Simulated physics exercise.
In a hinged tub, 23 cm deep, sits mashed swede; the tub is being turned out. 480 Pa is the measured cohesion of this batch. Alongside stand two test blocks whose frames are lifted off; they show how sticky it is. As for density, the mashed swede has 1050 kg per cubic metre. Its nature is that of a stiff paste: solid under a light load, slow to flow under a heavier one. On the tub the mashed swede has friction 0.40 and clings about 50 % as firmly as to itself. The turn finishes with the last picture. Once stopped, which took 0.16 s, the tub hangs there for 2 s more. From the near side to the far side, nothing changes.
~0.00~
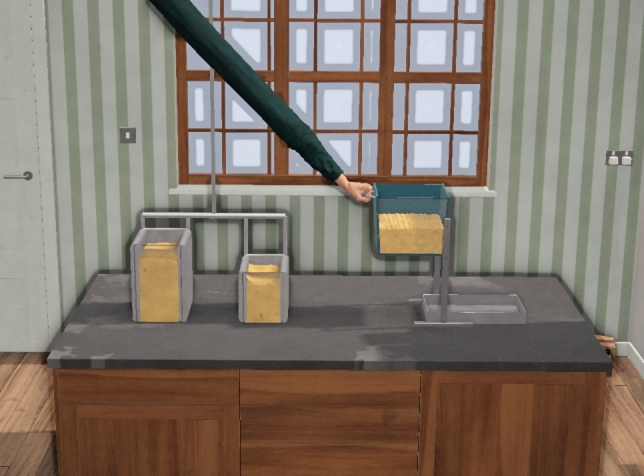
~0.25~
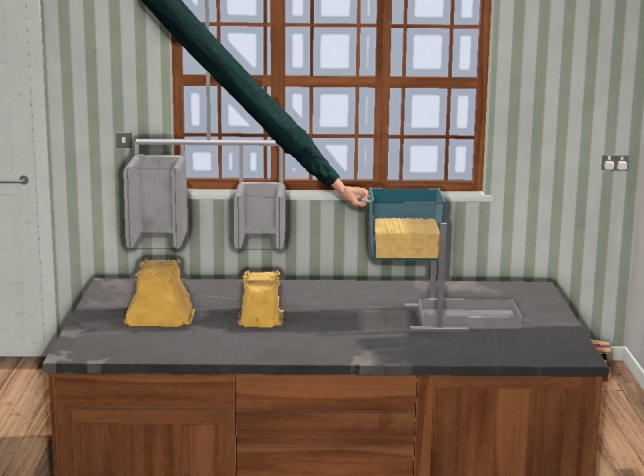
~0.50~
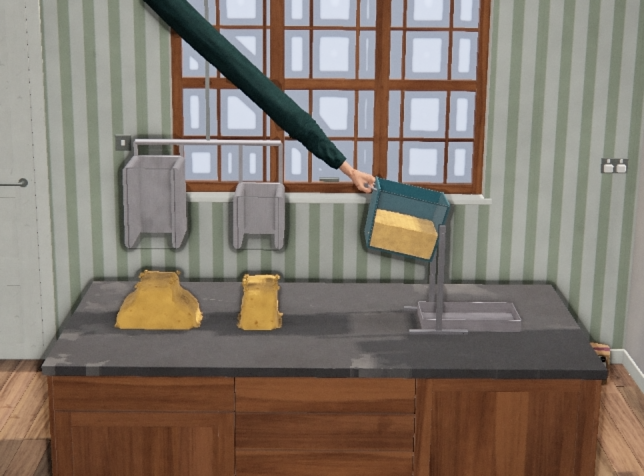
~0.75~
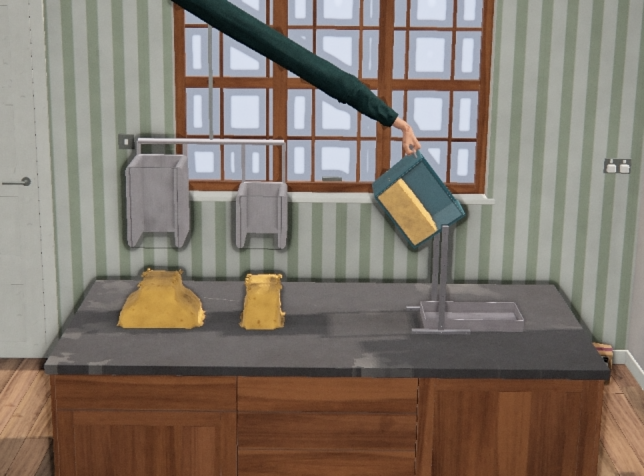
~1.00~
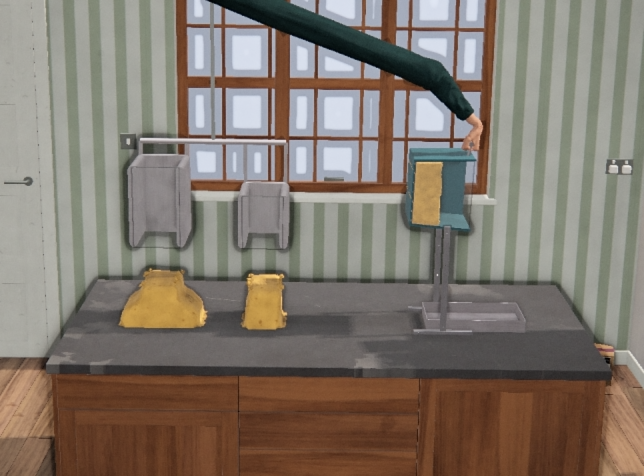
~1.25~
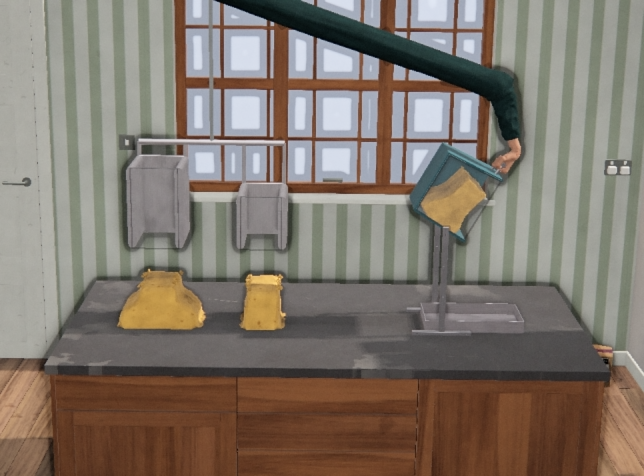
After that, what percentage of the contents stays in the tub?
0 %.
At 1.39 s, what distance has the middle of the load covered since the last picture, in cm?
Close to 15 centimetres.
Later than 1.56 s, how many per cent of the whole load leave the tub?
Share of load from then on: Approx. 0 %.
After 1.39 s, the tub is at 119 degrees and holds 39 %.
After 1.56 s, the tub is at 119 degrees and holds 0 %.
After 1.73 s, the tub is at 119 degrees and holds 0 %.
After 1.90 s, the tub is at 119 degrees and holds 0 %.
After 3.25 s, the tub is at 119 degrees and holds 0 %.
